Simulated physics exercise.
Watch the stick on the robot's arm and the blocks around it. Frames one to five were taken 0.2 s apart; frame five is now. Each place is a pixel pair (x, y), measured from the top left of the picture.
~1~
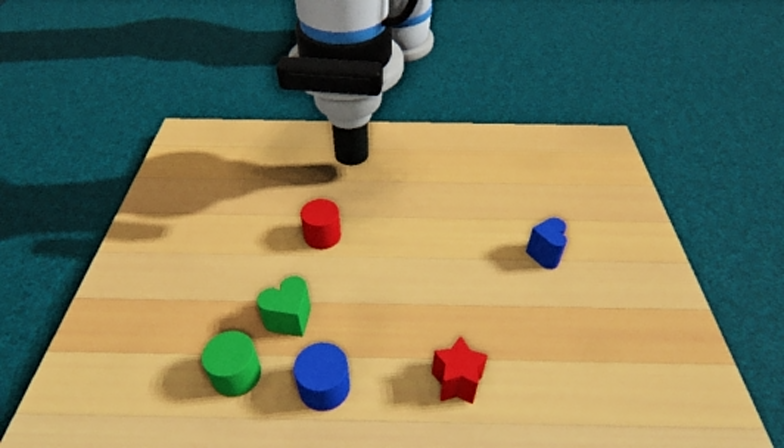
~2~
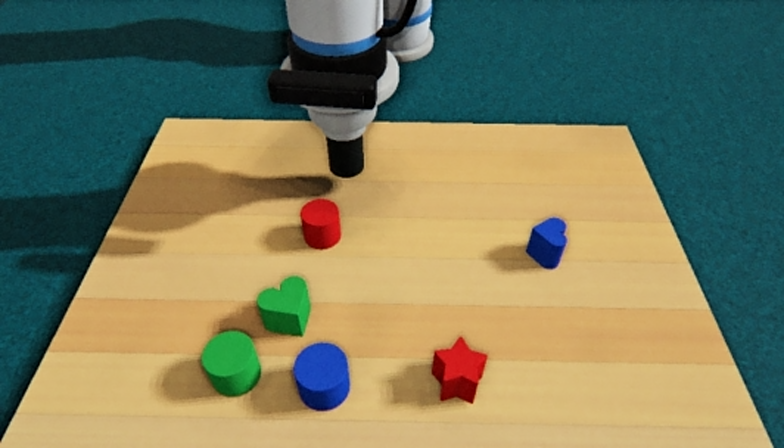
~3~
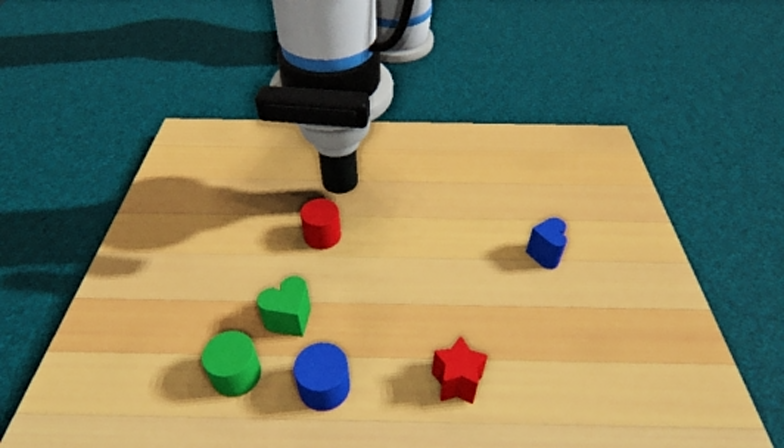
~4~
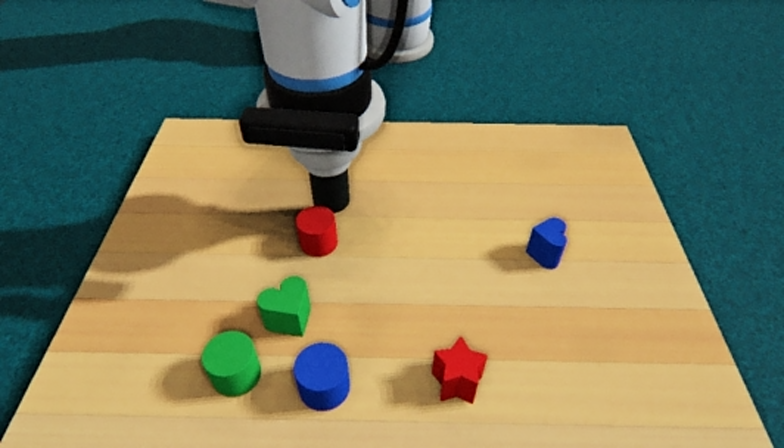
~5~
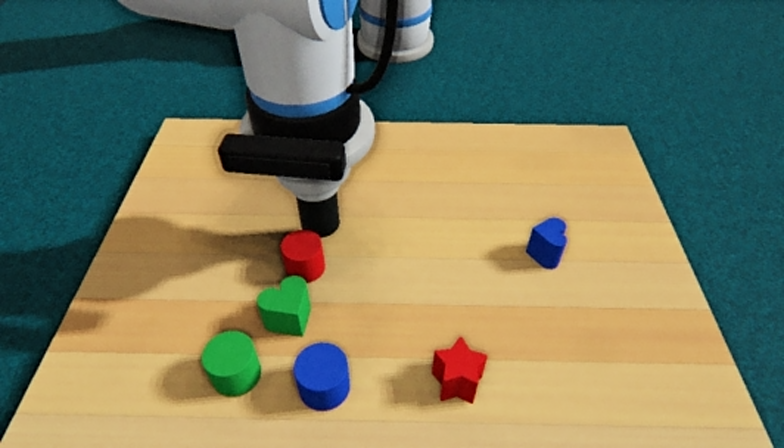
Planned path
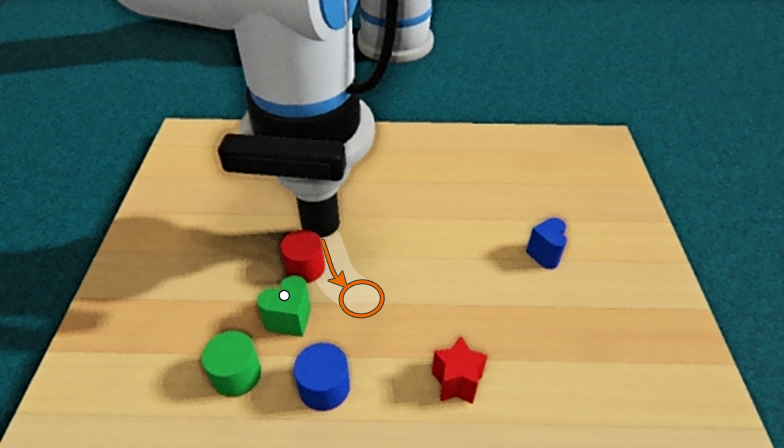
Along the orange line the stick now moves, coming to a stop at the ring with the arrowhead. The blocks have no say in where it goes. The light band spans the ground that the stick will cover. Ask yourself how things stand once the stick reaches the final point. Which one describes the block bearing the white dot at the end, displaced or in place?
The block bearing the white dot will not stay where it is.
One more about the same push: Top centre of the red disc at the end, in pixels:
Its top face will be centred at roughly (296, 271).
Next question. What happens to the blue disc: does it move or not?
The push misses it.
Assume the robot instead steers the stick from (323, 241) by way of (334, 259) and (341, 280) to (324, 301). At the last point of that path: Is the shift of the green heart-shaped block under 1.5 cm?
Short answer: No.
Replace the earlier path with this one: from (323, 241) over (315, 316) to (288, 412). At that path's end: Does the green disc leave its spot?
That would be a yes.
Drawn move, from (323, 241) by way of (333, 272) to (362, 298); the dot is on the green heart-shaped block.
On the path given first. Halfway along, stick (332, 257); green heart-shaped block (275, 307); red disc (295, 269).
At the end, stick (361, 282); green heart-shaped block (273, 309); red disc (296, 271); blue disc still.
